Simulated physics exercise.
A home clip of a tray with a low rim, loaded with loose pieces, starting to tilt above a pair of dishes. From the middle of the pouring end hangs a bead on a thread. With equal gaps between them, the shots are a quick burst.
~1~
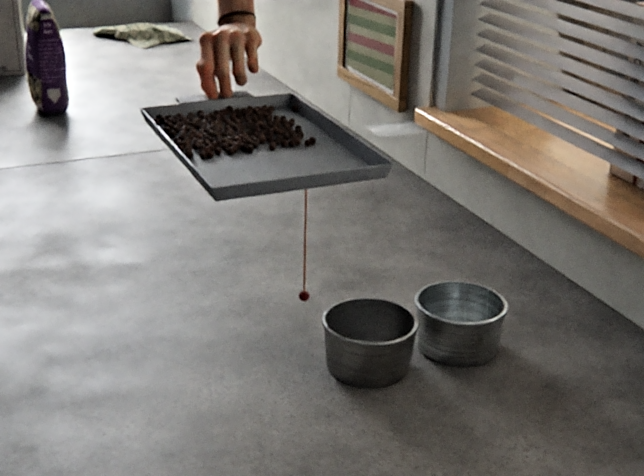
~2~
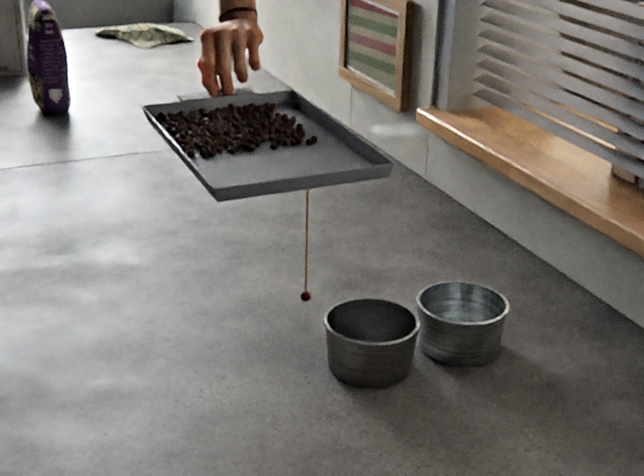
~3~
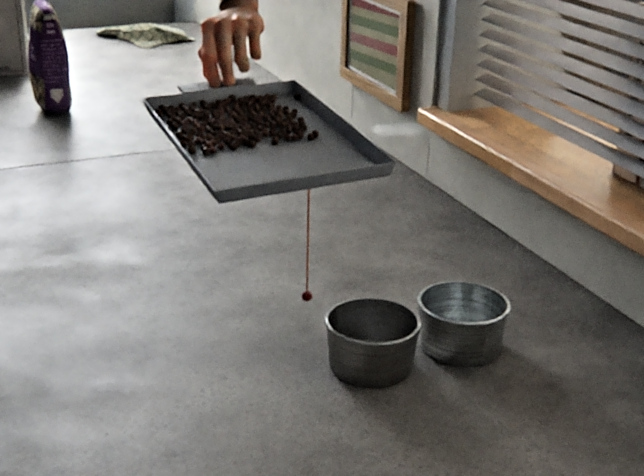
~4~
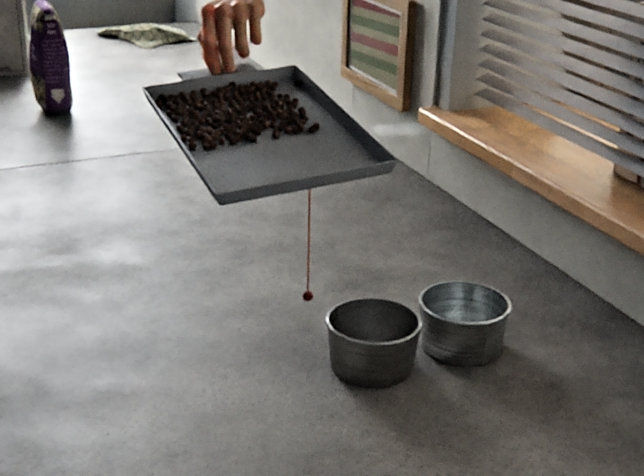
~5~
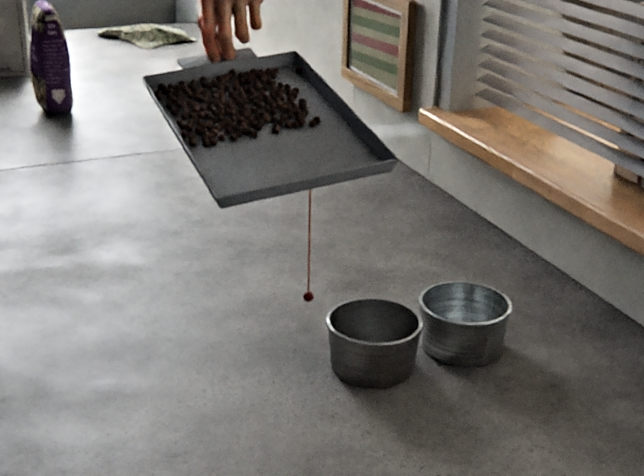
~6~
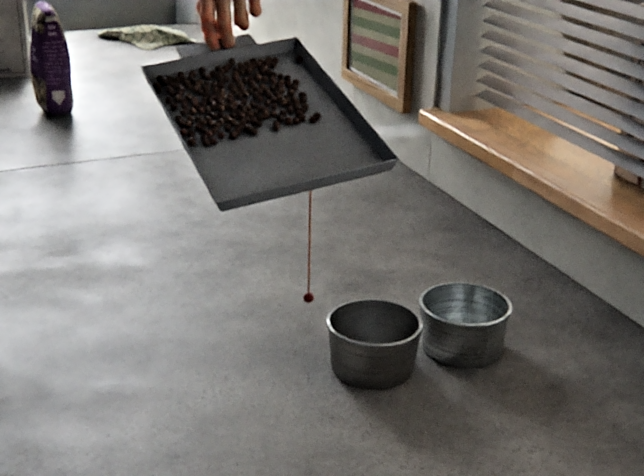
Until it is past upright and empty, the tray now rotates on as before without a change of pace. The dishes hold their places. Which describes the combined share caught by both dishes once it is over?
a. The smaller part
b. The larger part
a, the smaller part.
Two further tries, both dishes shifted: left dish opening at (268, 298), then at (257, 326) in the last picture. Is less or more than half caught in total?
Try 1: A minority of it. Try 2: A majority of it.
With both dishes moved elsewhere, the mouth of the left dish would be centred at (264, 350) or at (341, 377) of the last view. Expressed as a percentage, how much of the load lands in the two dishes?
60, then 0 %.
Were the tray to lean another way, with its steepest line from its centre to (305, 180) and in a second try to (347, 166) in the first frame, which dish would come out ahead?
Taking them in order: Left side, followed by left side.
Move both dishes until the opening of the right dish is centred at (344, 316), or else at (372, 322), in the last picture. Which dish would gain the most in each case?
Result, try one: The dish further left; try two: The dish further left.
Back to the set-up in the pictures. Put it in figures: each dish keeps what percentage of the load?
Left dish near 0 in a hundred; right dish near 0.
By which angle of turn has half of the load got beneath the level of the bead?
At some 75 degrees.
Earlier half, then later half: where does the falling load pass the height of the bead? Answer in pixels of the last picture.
The early half goes through (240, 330), the late half through (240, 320).
Soon after the last picture, tray tipped steeply; about two thirds on the tray; about a quarter outside both; about a quarter in the air.
A little later, tray tipped right over; a small part on the tray; a stray few in the left dish; most outside both; about a quarter in the air.
Later still, tray tipped past a quarter turn; a stray few in the left dish; nearly all outside both.
At rest, tray tipped past a quarter turn; a stray few in the left dish; none in the right dish; nearly all outside both.
